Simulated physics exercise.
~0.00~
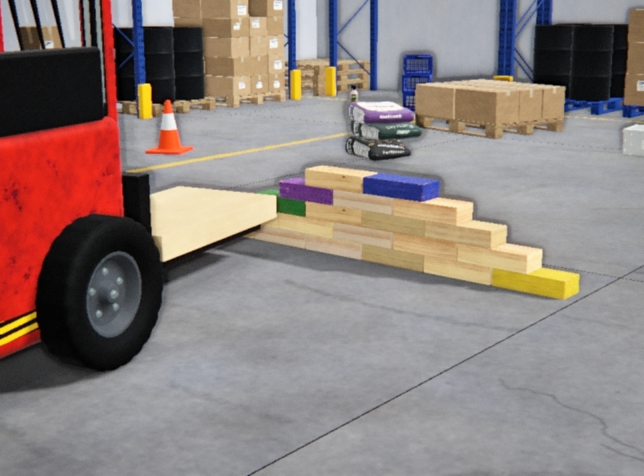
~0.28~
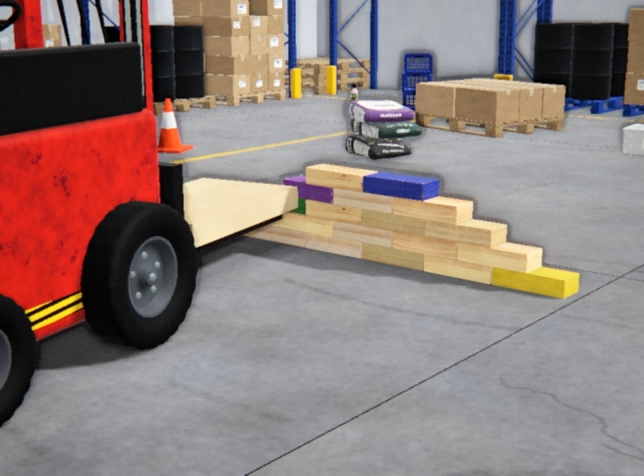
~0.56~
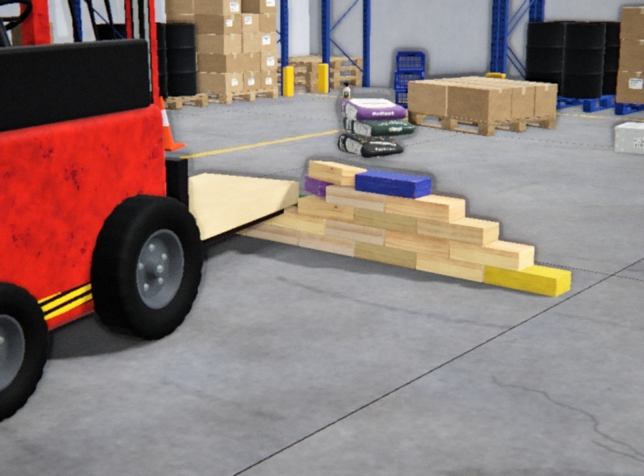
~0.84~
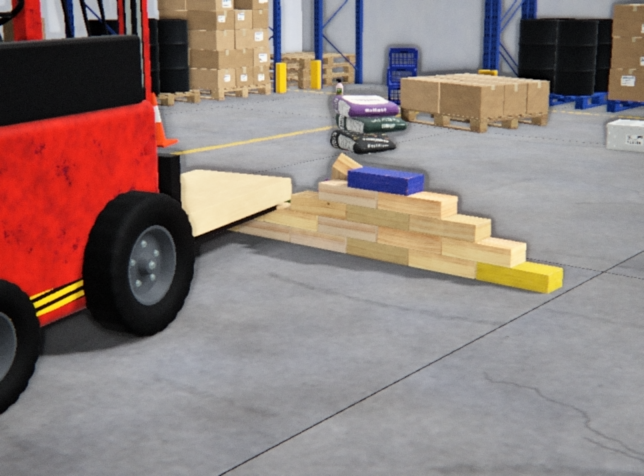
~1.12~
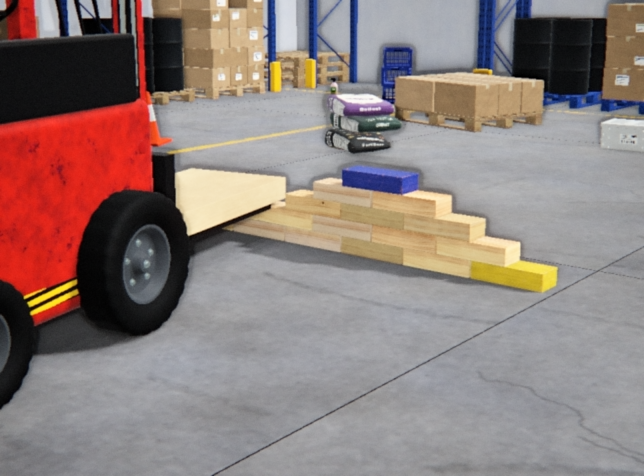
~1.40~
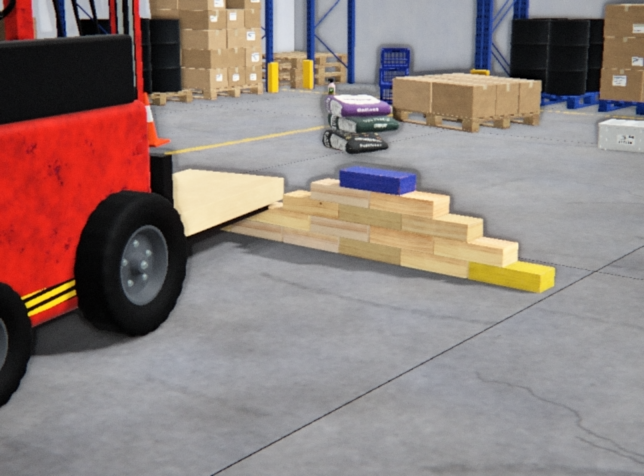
A red lift truck carrying a pale, rigid case noses in from the left of a grey warehouse floor, seen from slightly above, toward a low stepped wall of loose timber pieces. A blue piece sits on top, a yellow one ends the bottom row at right, and purple and green ones lie near the case; cartons and blue racking stand behind. The case pushes into the wall's left end, and the green, then the purple piece slip from view. A plain top piece beside the blue one tilts and drops out of sight behind. The truck stops, leaving the rest standing, blue and yellow in place.
